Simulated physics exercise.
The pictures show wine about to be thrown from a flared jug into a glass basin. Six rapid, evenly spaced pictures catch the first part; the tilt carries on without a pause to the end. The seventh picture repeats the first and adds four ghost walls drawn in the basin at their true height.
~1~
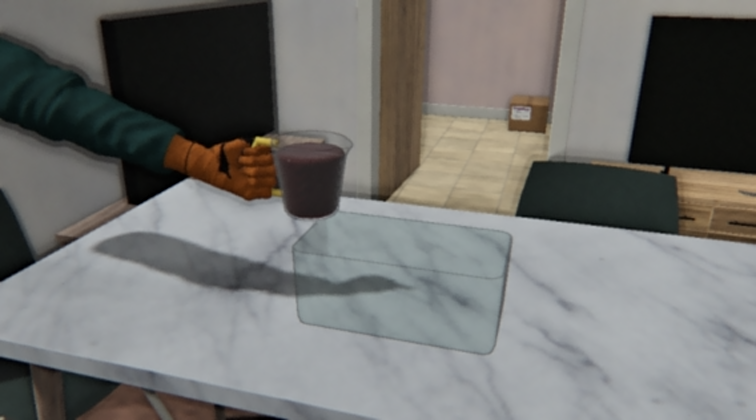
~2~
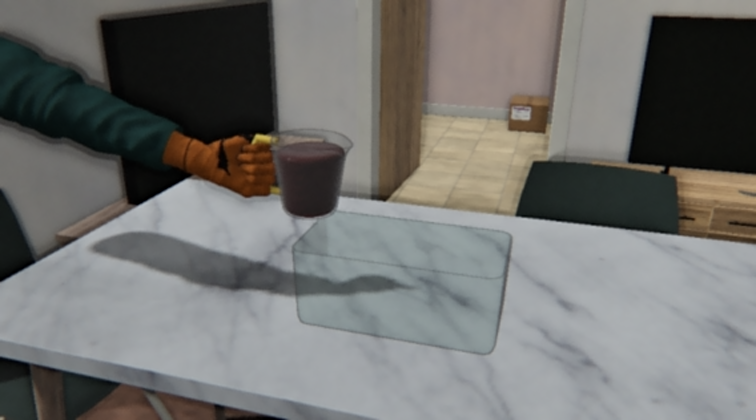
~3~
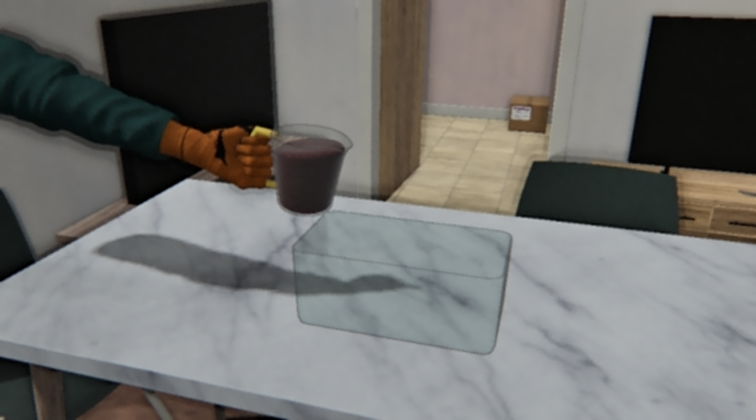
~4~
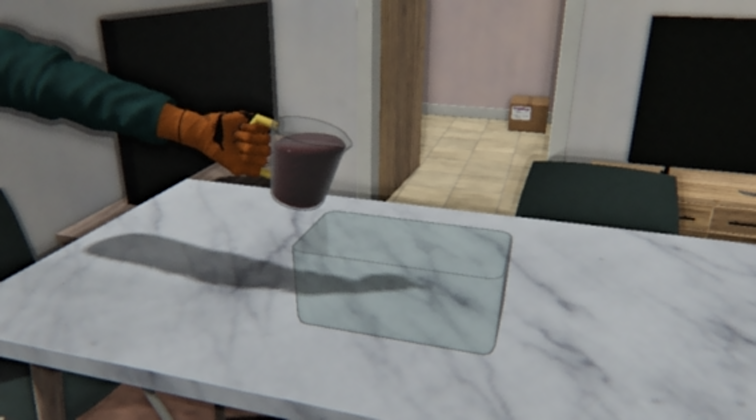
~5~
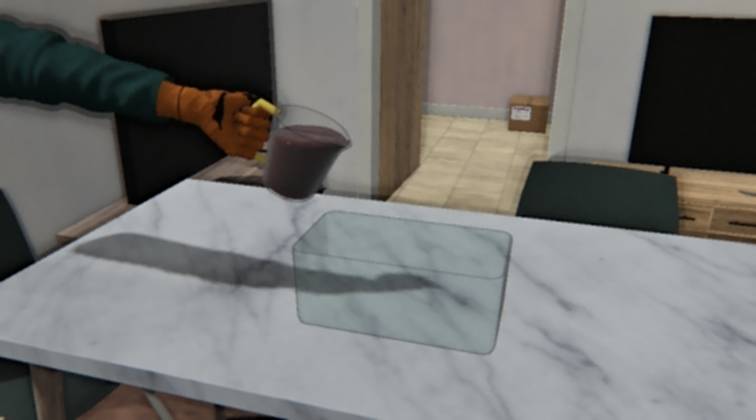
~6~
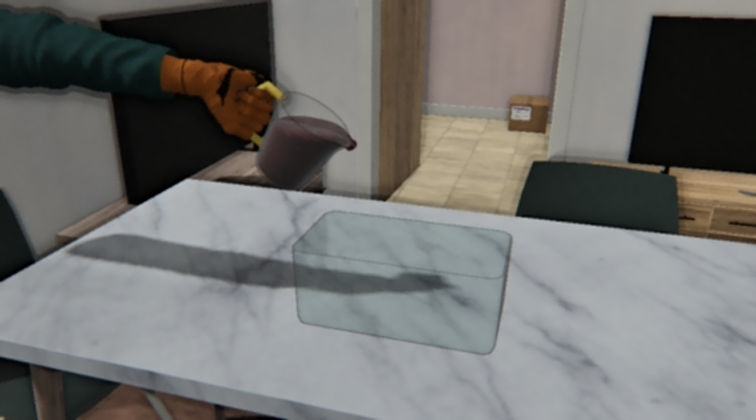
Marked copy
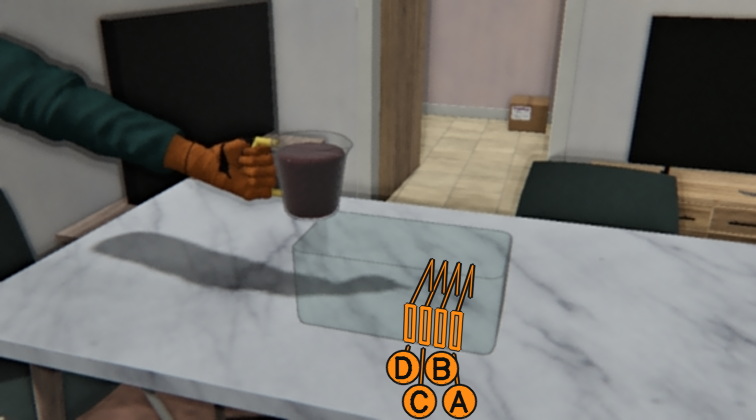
Gloved hand slowly tilting a clear jug of dark wine to the right above a marble table, liquid reaching the lip.
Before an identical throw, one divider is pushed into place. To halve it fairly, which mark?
Best: D.
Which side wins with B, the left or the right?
The left one.
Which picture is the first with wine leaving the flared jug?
Picture 6.
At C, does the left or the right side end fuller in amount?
The left one.
In orange, A at (453, 354); B at (438, 351); C at (423, 349); D at (408, 346).
With A, about 90 % ends left of the wall and 5 % right of it; 5 % is lost outside.
With B, about 94 % ends left of the wall and 3 % right of it; 3 % is lost outside.
With C, about 88 % ends left of the wall and 10 % right of it.
With D, about 42 % ends left of the wall and 56 % right of it.
